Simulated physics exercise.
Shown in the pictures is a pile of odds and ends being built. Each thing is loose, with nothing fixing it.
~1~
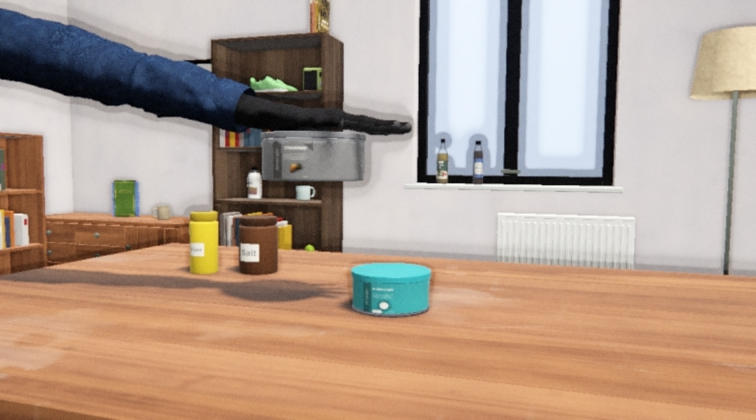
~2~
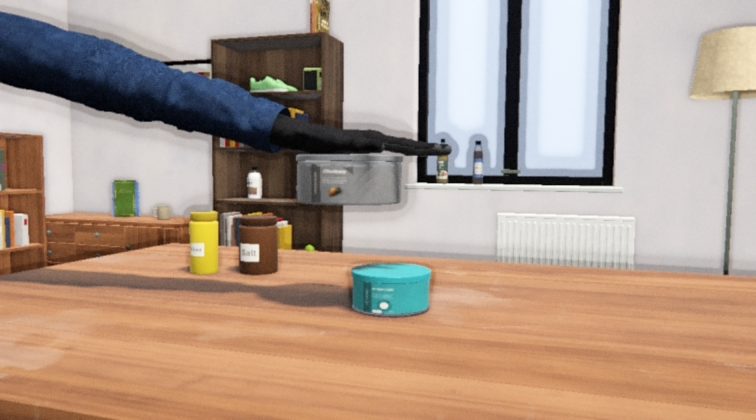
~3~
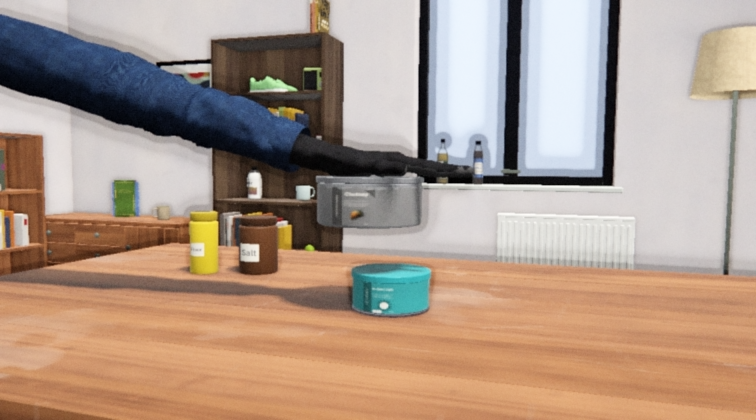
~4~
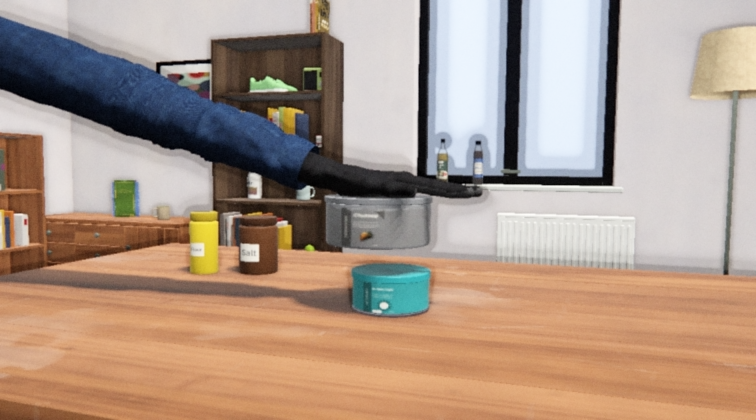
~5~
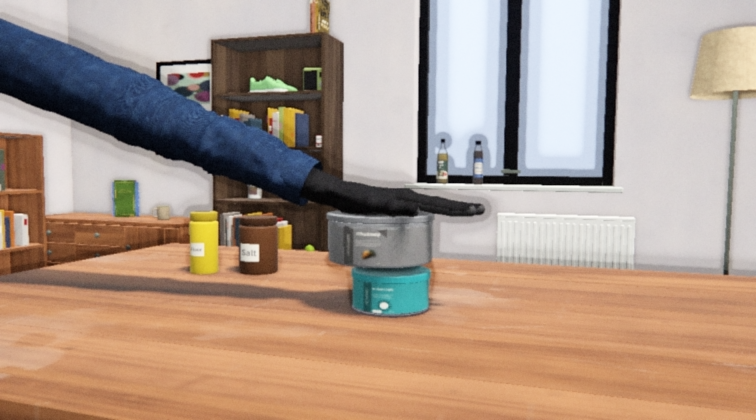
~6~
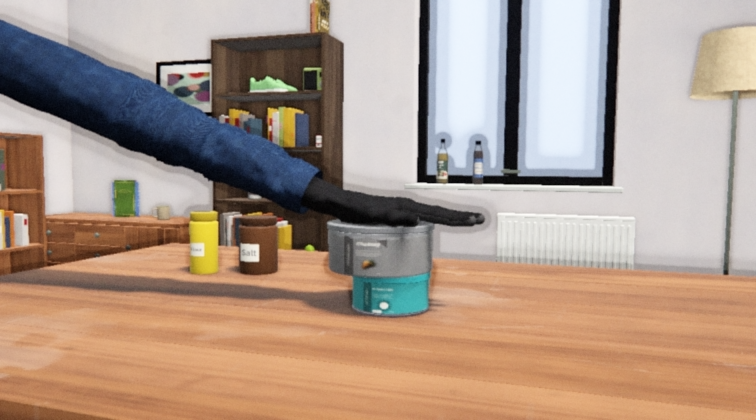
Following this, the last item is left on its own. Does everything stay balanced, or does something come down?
It all stays balanced.
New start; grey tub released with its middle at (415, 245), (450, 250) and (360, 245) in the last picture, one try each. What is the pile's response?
Well, in the first case it stays steady, in the second it tumbles down, and in the third it stays steady.
Then, 0.20 s after the last picture, nothing has stirred.
Then, 0.40 s after the last picture, grey tub resting near (381, 246).
At rest, all 4 in place. Seen from the same camera at the end, grey tub near (381, 246). The pile keeps its balance.
